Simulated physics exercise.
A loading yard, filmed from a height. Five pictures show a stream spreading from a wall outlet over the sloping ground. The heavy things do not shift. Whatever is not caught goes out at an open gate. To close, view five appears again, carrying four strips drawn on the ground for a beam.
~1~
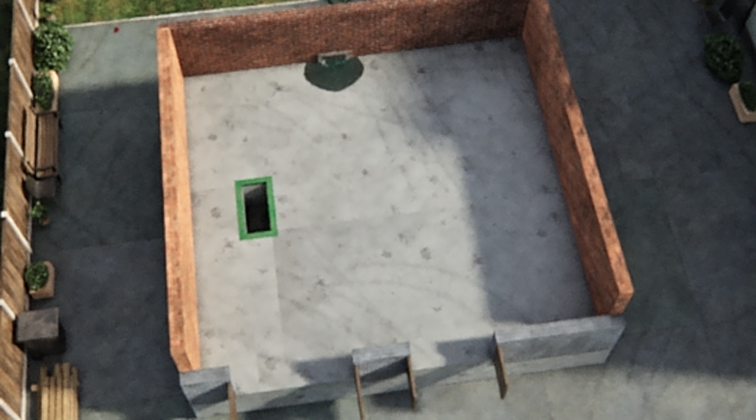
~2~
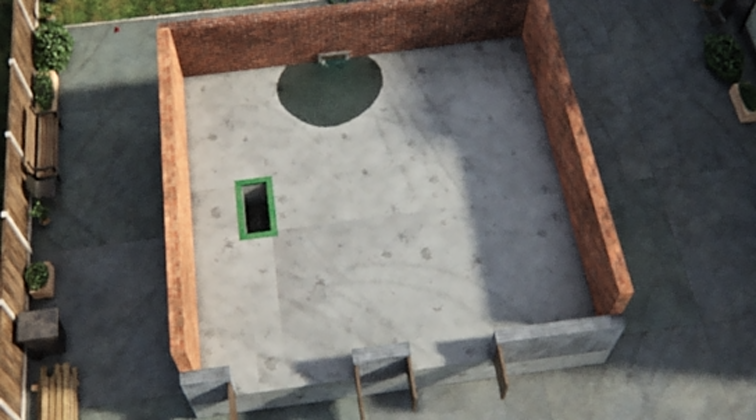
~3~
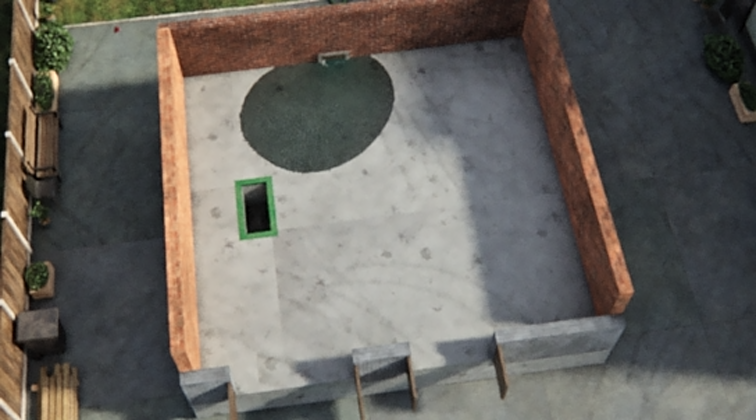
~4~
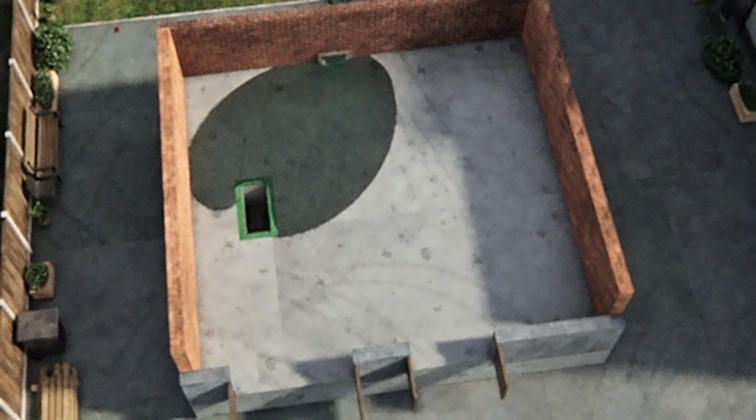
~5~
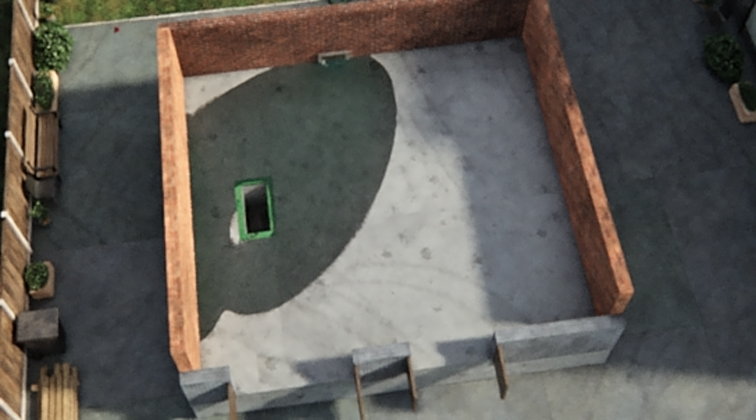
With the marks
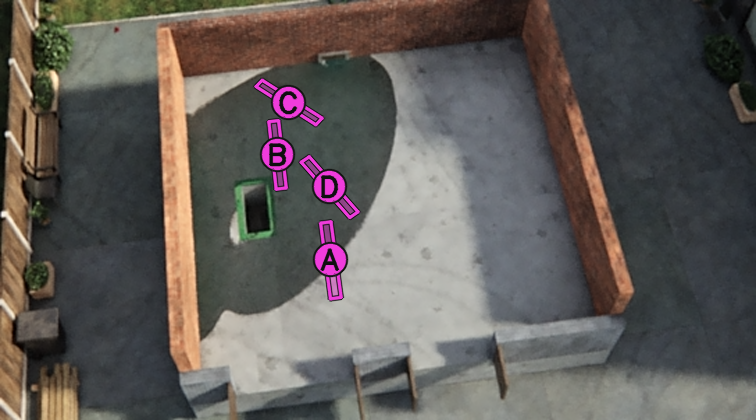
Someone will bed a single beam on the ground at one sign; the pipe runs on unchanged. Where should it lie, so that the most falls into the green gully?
Choose A.
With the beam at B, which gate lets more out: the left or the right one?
The left gate.
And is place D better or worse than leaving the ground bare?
It is worse.
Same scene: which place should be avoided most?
That is place B.
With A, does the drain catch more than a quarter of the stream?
Yes, it does.
On the marked copy, A from (335, 298) to (325, 222); B from (281, 188) to (273, 121); C from (259, 83) to (319, 121); D from (305, 159) to (353, 214).
For place A, about 40 % of the stream goes into the green gully, about 60 % out by the gates.
For place B, about 14 % of the stream goes into the green gully, about 86 % out by the gates.
For place C, about 25 % of the stream goes into the green gully, about 75 % out by the gates.
For place D, about 26 % of the stream goes into the green gully, about 73 % out by the gates.
